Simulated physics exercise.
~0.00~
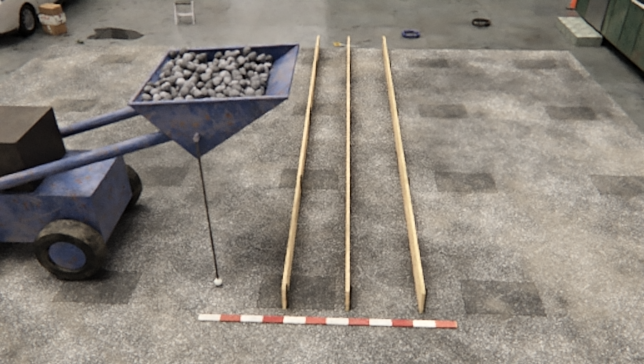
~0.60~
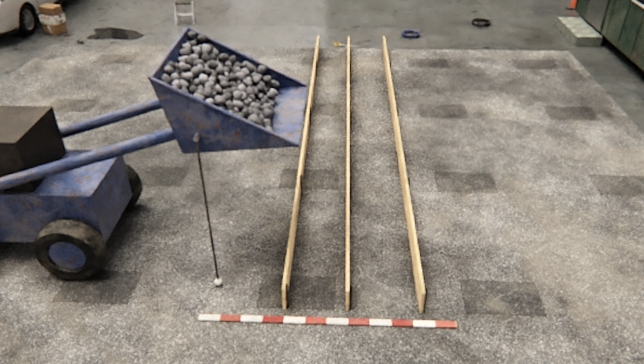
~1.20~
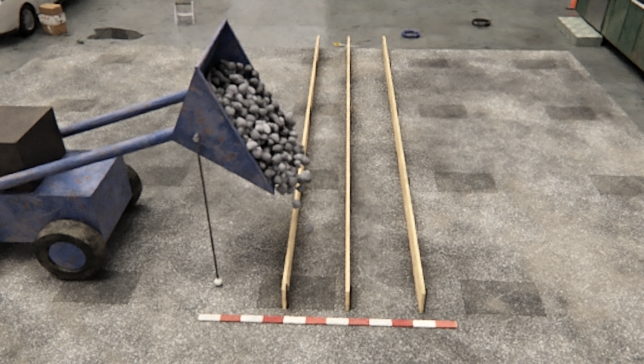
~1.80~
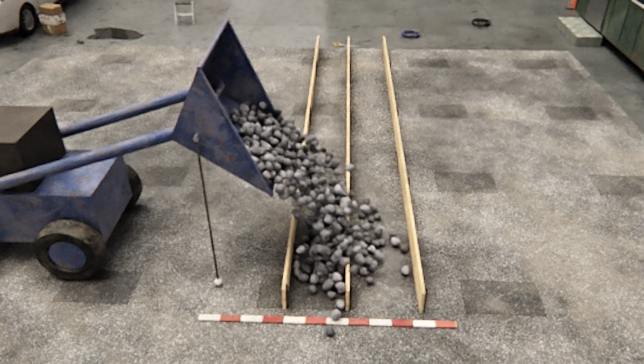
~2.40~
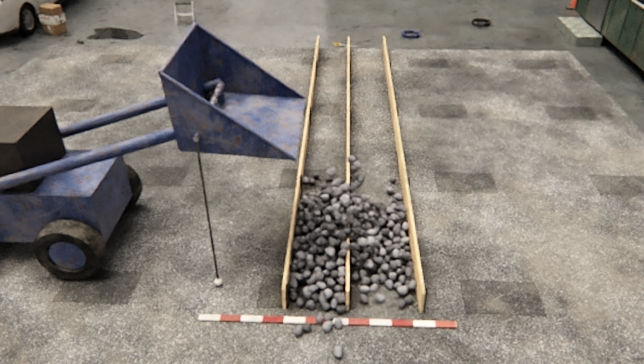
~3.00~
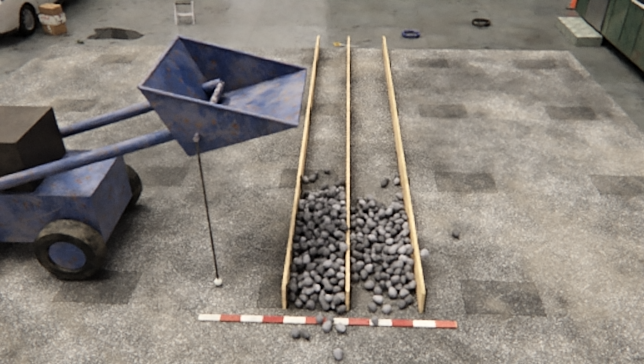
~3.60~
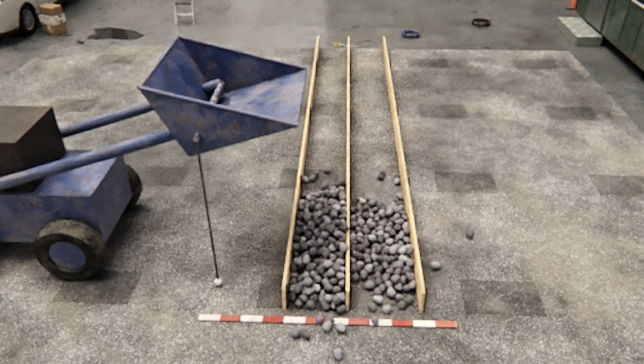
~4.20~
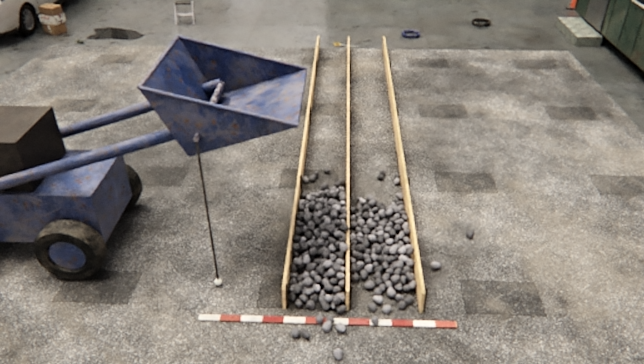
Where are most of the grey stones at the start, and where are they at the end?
At the start the stones are heaped in the blue bucket. At the end most of them lie lower and further right, on the floor between the wooden boards.
